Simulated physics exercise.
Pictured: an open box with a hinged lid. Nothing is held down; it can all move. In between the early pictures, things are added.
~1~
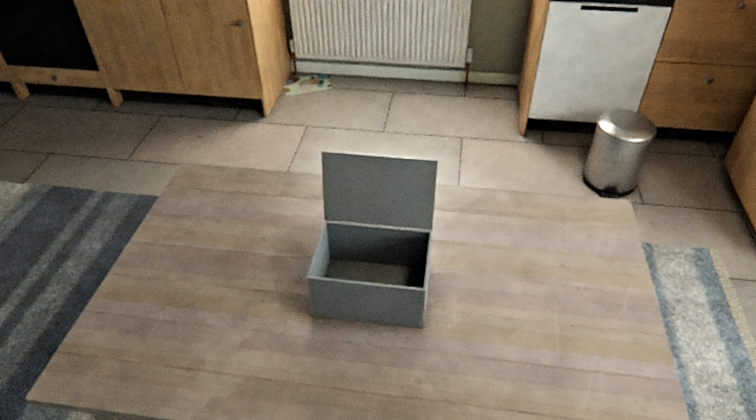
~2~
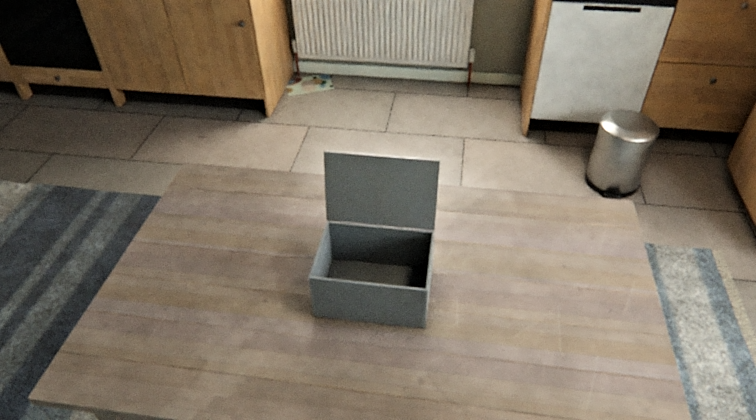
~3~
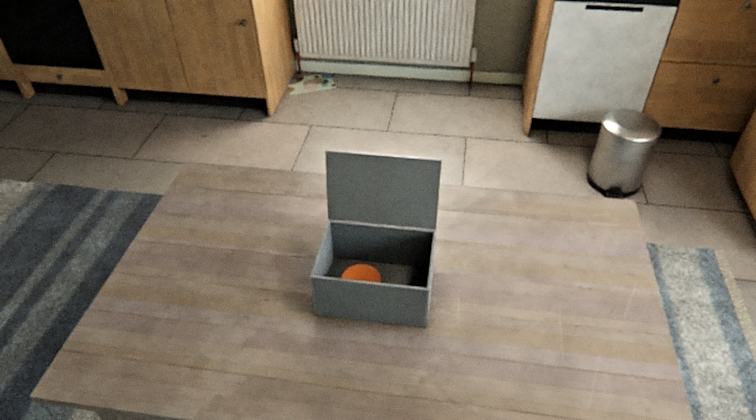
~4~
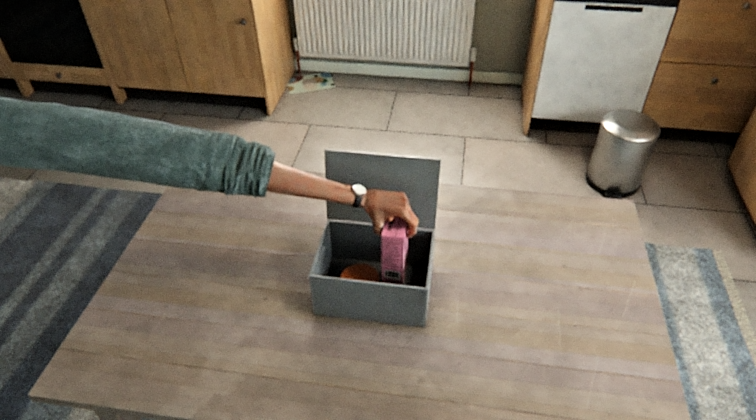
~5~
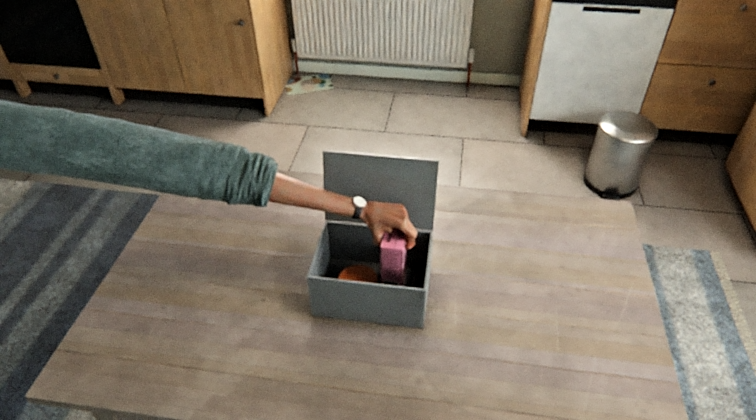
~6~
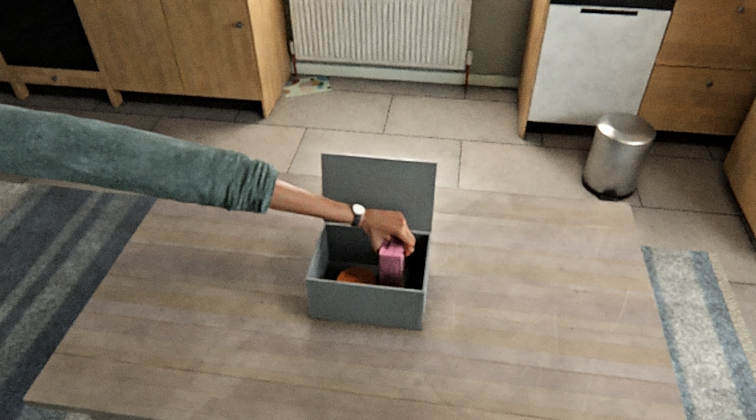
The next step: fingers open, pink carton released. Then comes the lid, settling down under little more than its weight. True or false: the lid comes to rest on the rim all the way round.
False, it is held up.
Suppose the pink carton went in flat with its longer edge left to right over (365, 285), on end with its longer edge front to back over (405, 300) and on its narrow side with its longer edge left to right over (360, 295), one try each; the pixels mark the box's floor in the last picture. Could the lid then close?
The first time the lid goes down fully, the second time it can't shut, and the third time it goes down fully.
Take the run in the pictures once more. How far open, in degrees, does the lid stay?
Angle: About 35°.
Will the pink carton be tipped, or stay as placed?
Looking at the last picture, the pink carton is left as set.
Then, 1.10 s after the last picture, lid starting down.
Then, 1.50 s after the last picture, lid 65° above the rim.
Then, 1.70 s after the last picture, lid 47° above the rim.
At rest, lid 36° above the rim; both in place. Seen from the same camera at the end, pink carton near (392, 268).
